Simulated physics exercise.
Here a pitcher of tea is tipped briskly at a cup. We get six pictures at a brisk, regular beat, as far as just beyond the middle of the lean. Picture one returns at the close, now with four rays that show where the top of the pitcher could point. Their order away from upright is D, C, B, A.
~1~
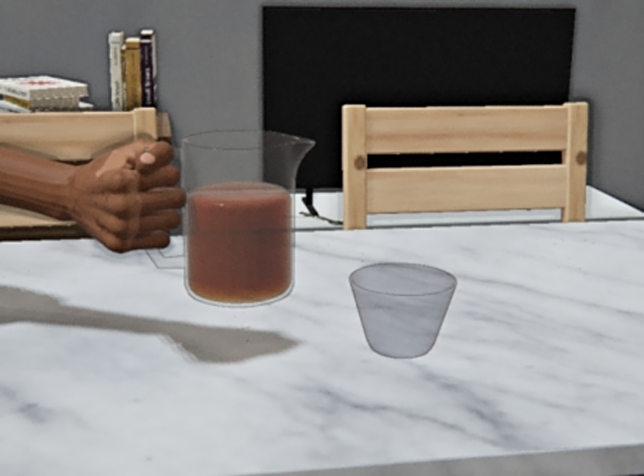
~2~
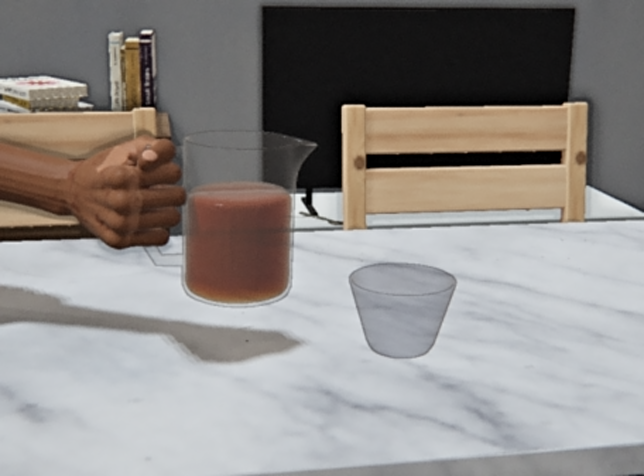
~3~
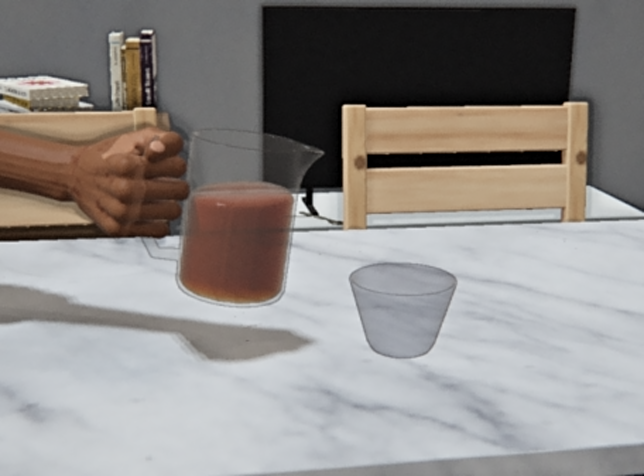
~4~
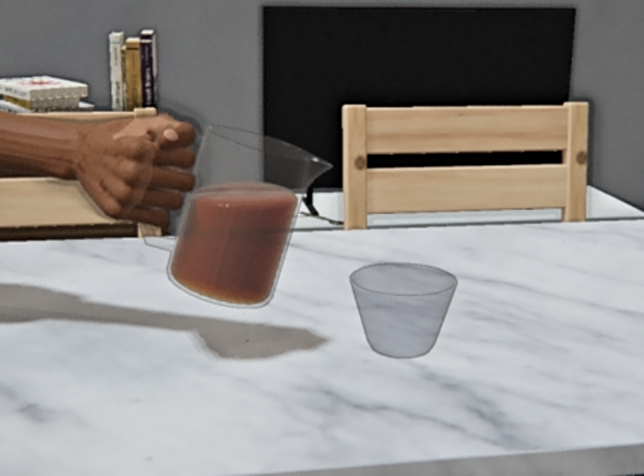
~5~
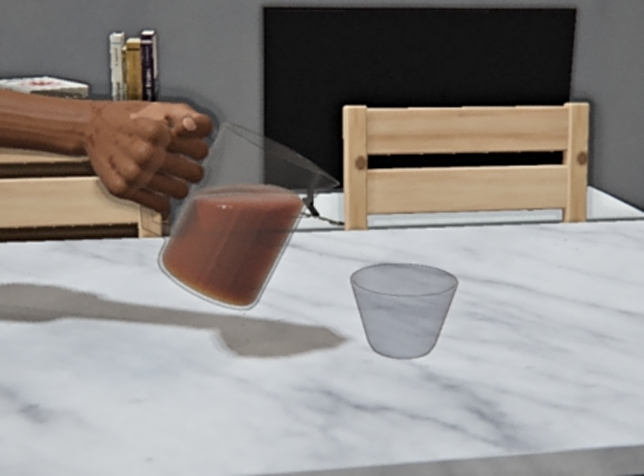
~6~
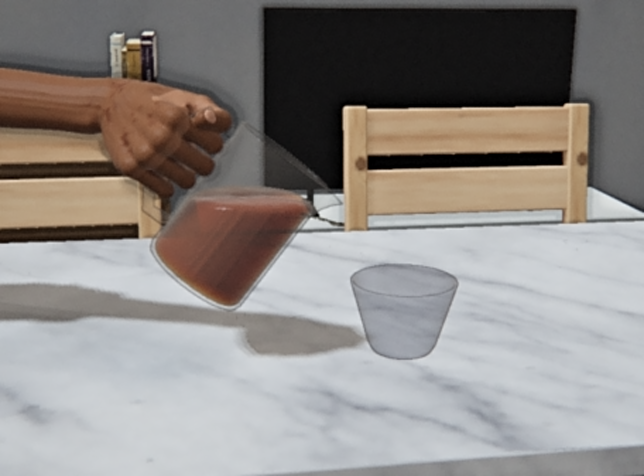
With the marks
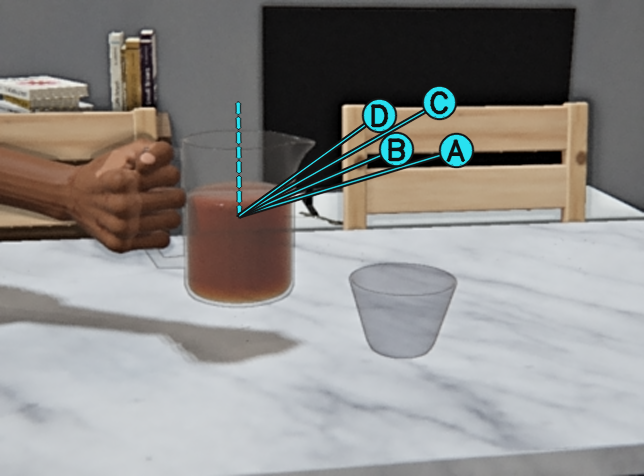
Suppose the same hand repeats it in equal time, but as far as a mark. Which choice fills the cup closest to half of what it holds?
Use tilt B.
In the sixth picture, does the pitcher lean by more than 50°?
No, it does not.
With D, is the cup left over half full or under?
Under half.
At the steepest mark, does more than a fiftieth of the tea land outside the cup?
Yes, it does.
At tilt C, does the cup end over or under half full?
Under half.
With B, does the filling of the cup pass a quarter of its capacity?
Yes, clearly.
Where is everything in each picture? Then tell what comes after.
In the first frame, upright, lip at (312, 142); rim of the cup round (403, 278); nothing has left yet.
In the second frame, upright, lip at (314, 144); nothing has left yet.
In the third frame, tipped about 8°, lip at (321, 152); nothing has left yet.
In the fourth frame, tipped about 16°, lip at (330, 165); nothing has left yet.
In the fifth frame, tipped about 27°, lip at (337, 182); nothing has left yet.
In the sixth frame, tipped about 38°, lip at (341, 202); nothing has left yet.
On the marked copy, A at (440, 155); B at (381, 155); C at (424, 111); D at (365, 125).
If A is chosen, the cup ends with about 63 % of what it can hold; 9 % of the tea is spilt.
If B is chosen, the cup ends with about 52 % of what it can hold.
If C is chosen, the cup ends with about 35 % of what it can hold.
If D is chosen, the cup ends with about 20 % of what it can hold.
